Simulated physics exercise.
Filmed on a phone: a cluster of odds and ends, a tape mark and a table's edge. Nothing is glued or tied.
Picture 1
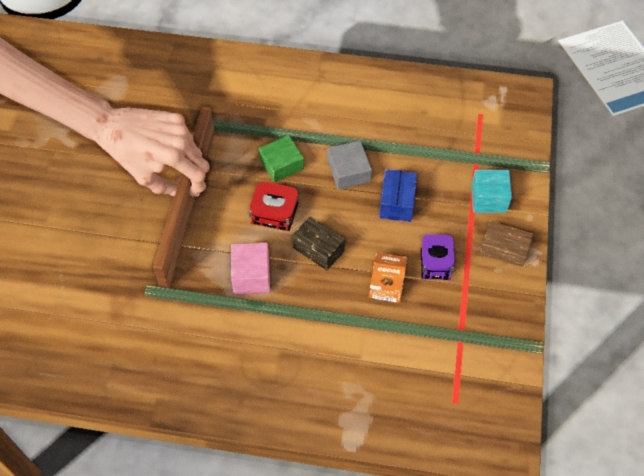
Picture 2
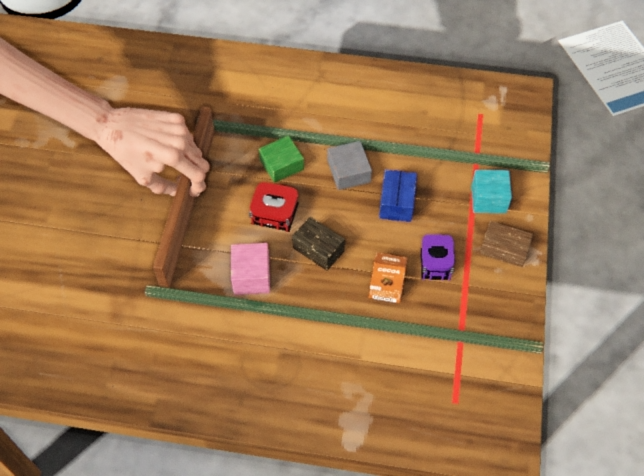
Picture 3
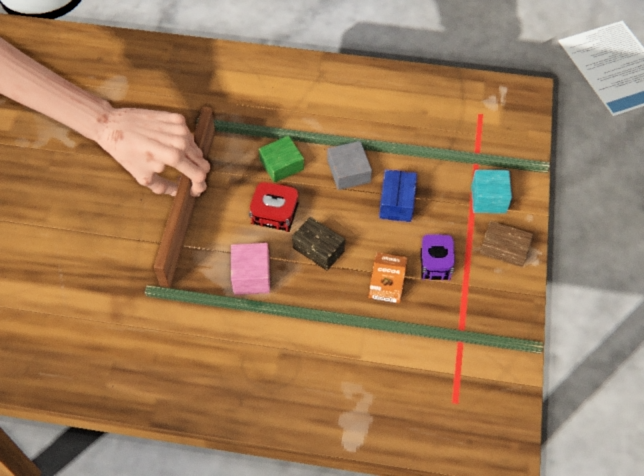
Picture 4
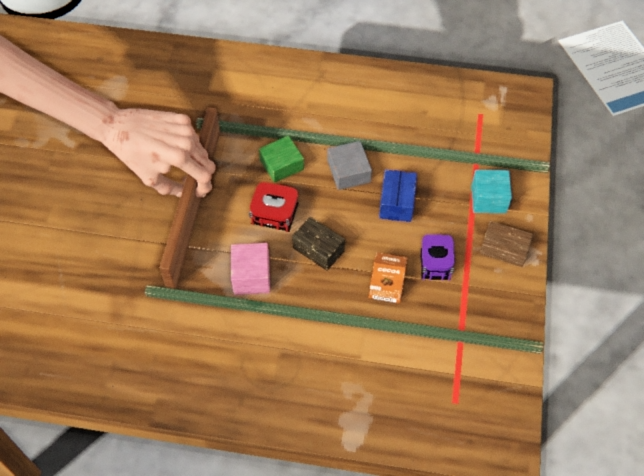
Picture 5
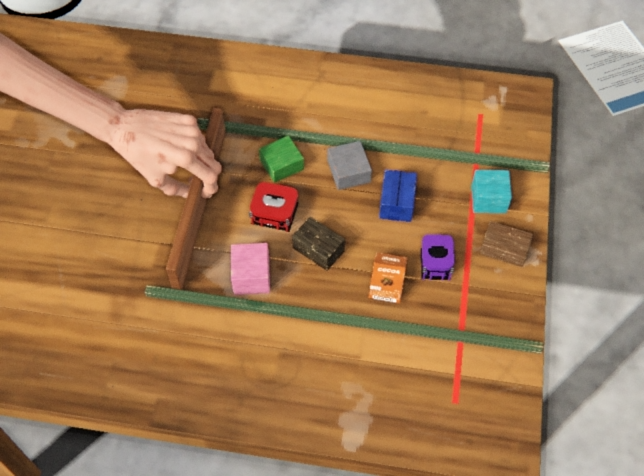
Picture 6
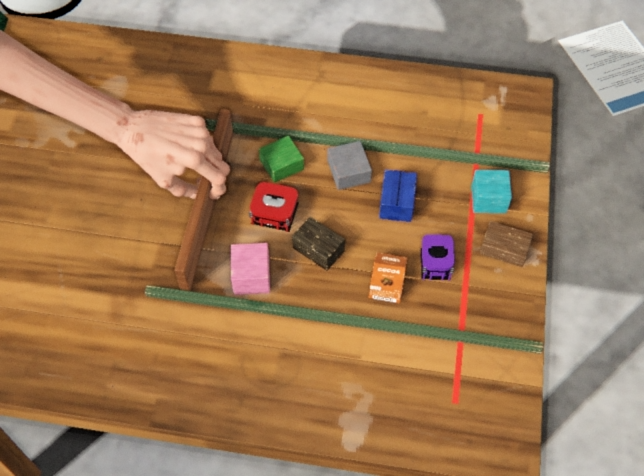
A wooden board, held by a hand at the left, stays nearly still and then slides slightly right across the tabletop toward scattered colourful blocks and small objects, which remain motionless around a red line near the table's edge.
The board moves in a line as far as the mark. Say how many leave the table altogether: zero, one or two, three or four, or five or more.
As it turns out, the number that fall off is one or two.
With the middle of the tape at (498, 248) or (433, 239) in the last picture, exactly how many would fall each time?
Down on the floor: 6 and 0.
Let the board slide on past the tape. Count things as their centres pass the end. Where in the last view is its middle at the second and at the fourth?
Near (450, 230) and (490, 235).
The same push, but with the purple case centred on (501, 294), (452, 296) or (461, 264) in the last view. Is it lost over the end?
In turn it falls; comes down; survives.
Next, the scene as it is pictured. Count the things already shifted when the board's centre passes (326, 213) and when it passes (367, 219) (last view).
The counts are 7 and 8.
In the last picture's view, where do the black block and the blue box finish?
First (495, 272), then (539, 228).
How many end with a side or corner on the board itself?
That makes 4.
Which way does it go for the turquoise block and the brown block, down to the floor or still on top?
The turquoise block comes down; the brown block comes down.
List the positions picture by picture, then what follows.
In the first picture, brown block (506, 244); turquoise block (491, 191); purple case (437, 258); board (186, 194); tape (469, 244).
In the second picture, turquoise block (491, 192); red case (274, 207).
In the third picture, purple case (437, 258); green block (282, 159).
In the fourth picture, brown block (506, 244); orange box (388, 277).
In the fifth picture, turquoise block (491, 192); blue box (398, 196).
In the sixth picture, brown block (506, 244); turquoise block (491, 192); purple case (437, 258); board (206, 197); tape (469, 244).
Soon after, none off yet; brown block at rest near (506, 244); turquoise block at rest near (491, 192); purple case at rest near (437, 258).
At rest, the number that fall off is one or two; fallen, turquoise block and brown block.
